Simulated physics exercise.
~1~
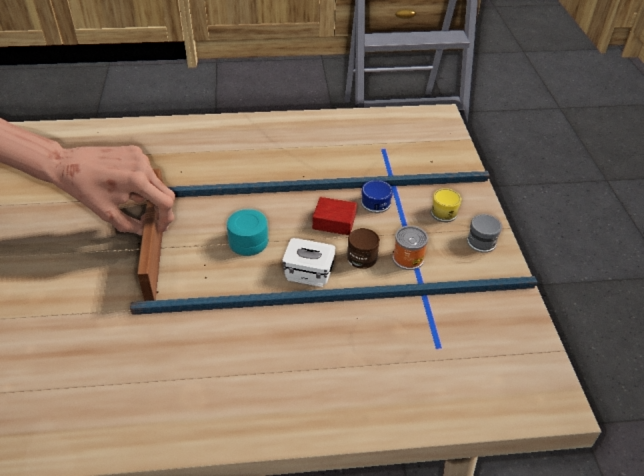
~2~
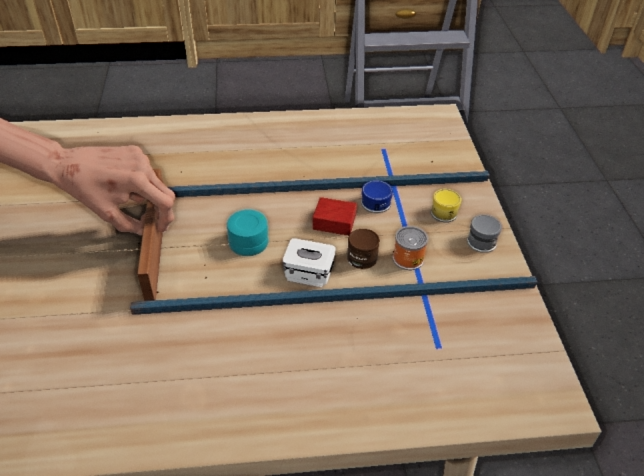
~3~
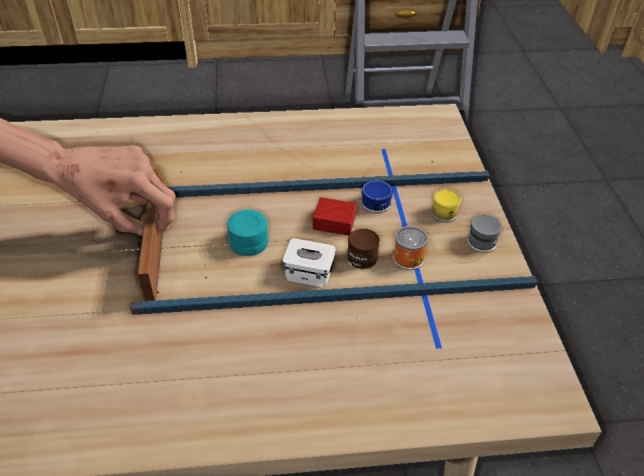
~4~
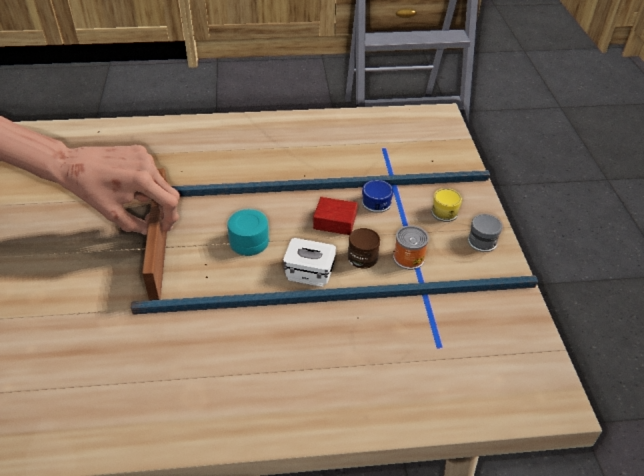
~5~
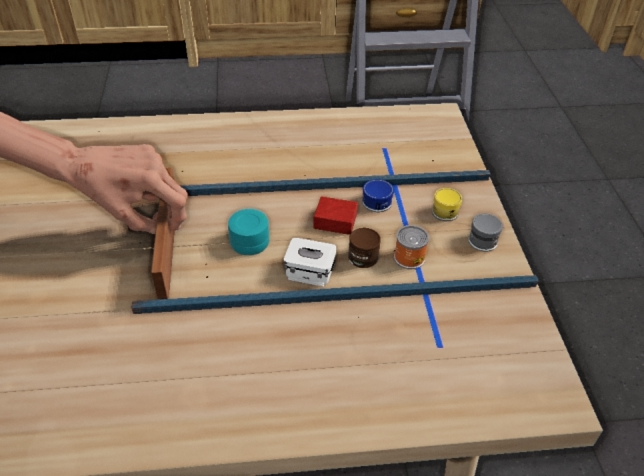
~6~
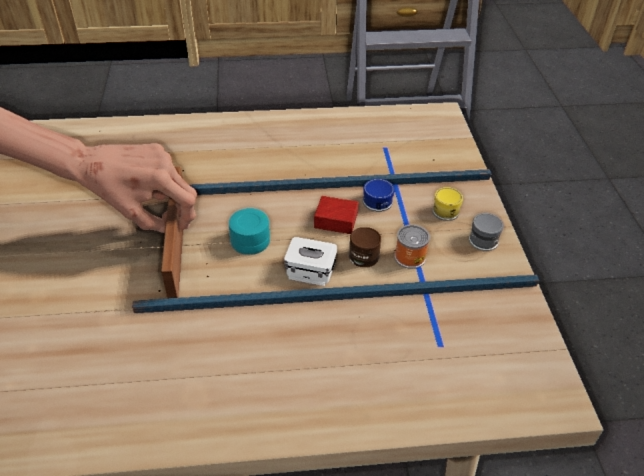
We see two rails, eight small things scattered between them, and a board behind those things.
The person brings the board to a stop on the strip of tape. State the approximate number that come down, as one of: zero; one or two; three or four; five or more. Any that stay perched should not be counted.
Approximate number down: Zero.
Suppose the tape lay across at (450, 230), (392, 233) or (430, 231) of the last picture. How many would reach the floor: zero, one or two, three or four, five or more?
Taking the tapes one at a time, the count is either one or two, then zero, then zero.
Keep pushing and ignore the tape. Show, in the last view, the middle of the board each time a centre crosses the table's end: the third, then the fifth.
At (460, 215) for the third, at (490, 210) for the fifth.
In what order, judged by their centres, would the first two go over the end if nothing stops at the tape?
In order: The orange tin, the brown tub.
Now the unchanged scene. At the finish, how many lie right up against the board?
3 end up touching it.
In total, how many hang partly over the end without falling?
0.
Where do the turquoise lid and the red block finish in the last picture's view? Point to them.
Same order as the question: First (430, 227), second (426, 206).
Soon after, none off yet; grey tin at rest near (486, 232); yellow pot at rest near (447, 204); orange tin at rest near (412, 247).
After that, none off yet; grey tin at rest near (486, 232); yellow pot at rest near (447, 204); orange tin displaced about its own width near (462, 247).
In the end, the number that fall off is zero.
